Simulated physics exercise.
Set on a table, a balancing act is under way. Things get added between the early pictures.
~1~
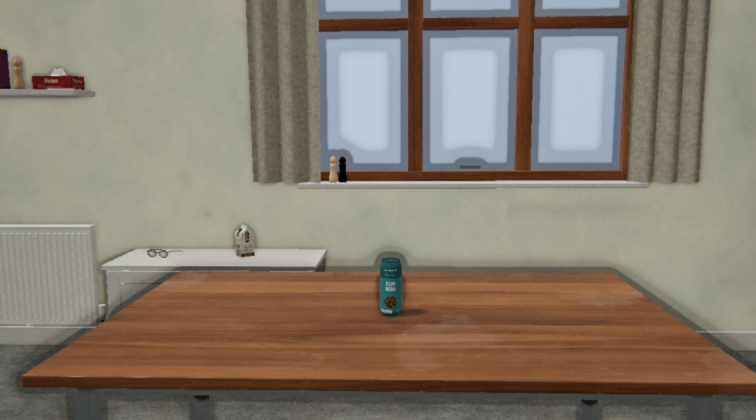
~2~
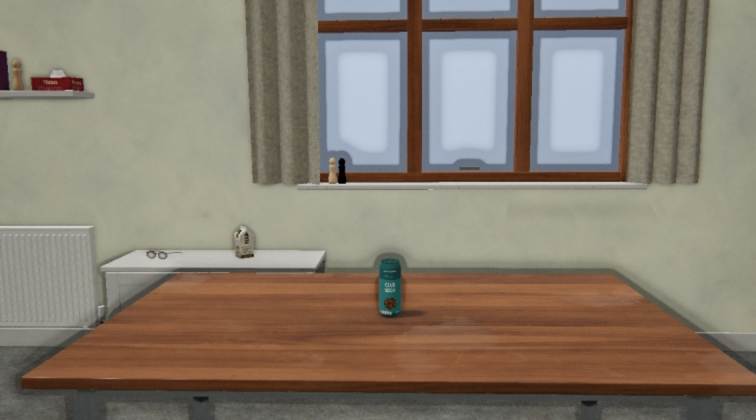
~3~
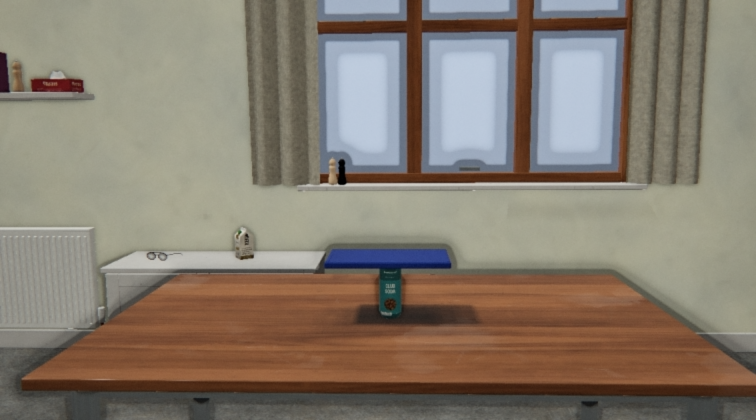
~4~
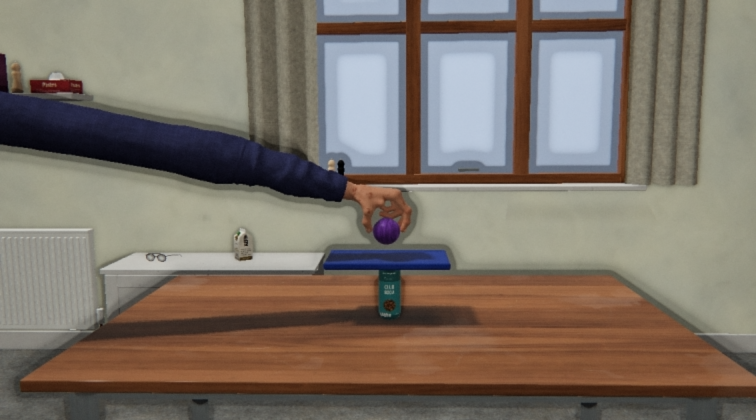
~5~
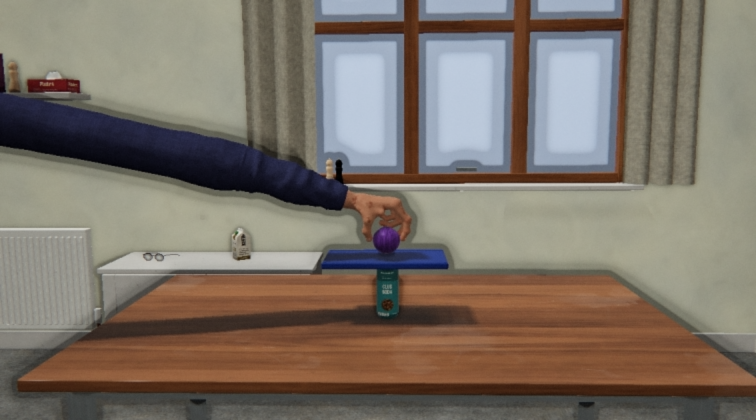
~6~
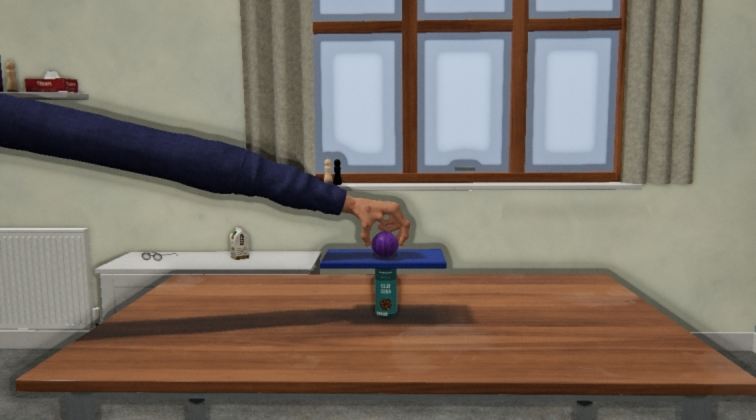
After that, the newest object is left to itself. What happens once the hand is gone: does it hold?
I expect success here.
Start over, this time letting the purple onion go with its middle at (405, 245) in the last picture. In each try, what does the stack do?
What happens next is that it remains standing.
Then, 0.30 s past the last view, nothing moves.
Then, 0.70 s past the last view, purple onion resting near (385, 245).
Finally, all 3 still in place. Final places as the last picture's camera would see them, purple onion near (385, 245). The stack stays up.
